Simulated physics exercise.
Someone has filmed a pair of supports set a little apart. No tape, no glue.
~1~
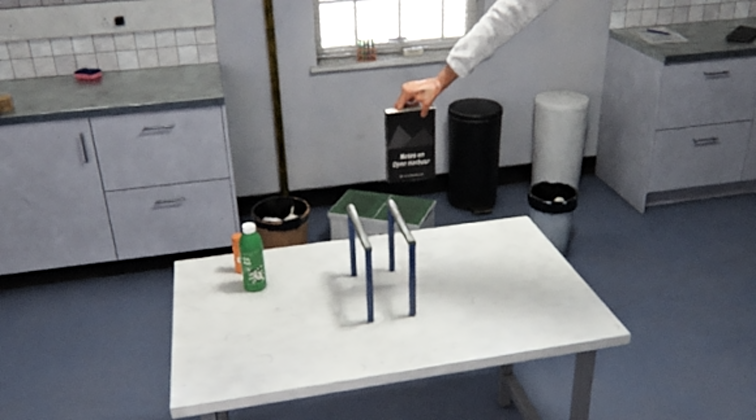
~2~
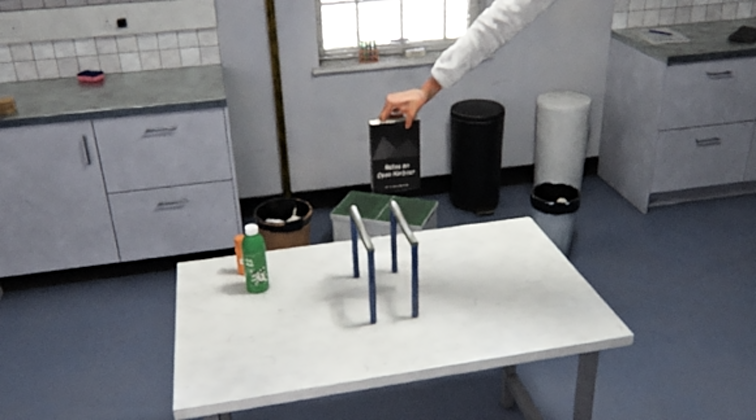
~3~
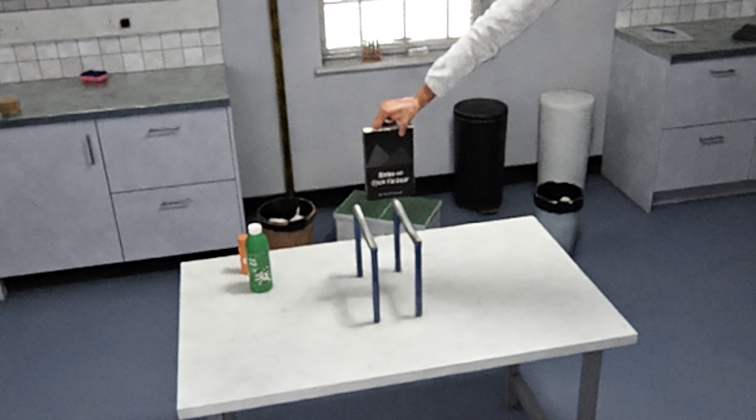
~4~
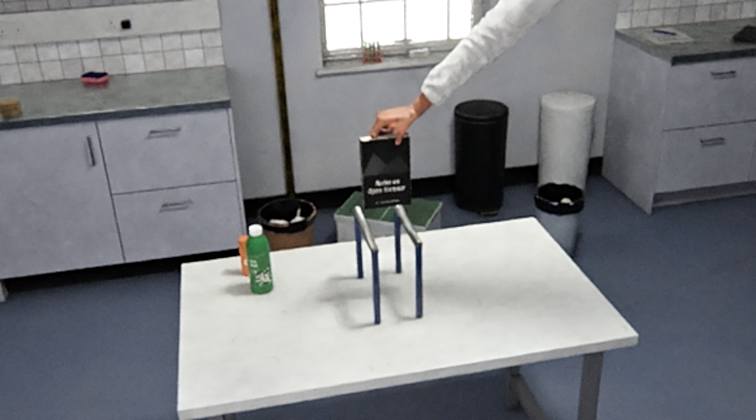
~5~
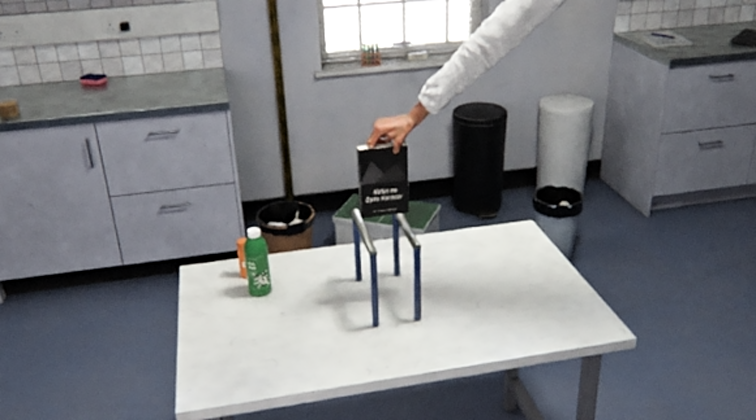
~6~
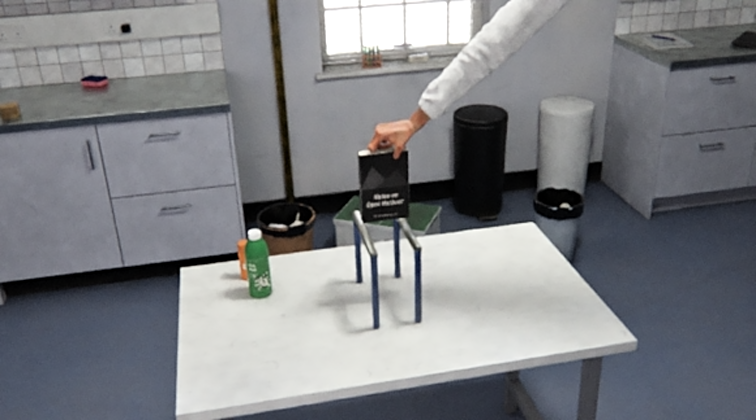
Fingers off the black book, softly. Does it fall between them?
Here the book lodges.
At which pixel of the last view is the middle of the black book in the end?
Around (384, 195).
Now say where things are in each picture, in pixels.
In the first frame, on its way; black book (410, 145); orange shaker (240, 254).
In the second frame, on its way; black book (395, 156); orange shaker (243, 255).
In the third frame, on its way; black book (389, 163); orange shaker (246, 255).
In the fourth frame, on its way; black book (386, 172); orange shaker (247, 256).
In the fifth frame, on its way; black book (383, 180); orange shaker (245, 258).
In the sixth frame, held still over the gap; black book (384, 185); orange shaker (246, 260).
Then, 0.20 s later than the last frame, black book moved a little near (384, 195).
Then, 0.50 s later than the last frame, black book resting near (385, 195).
When it is over, all 3 as before. End places, in pixels of the last picture, black book near (384, 196). The book stays on top.
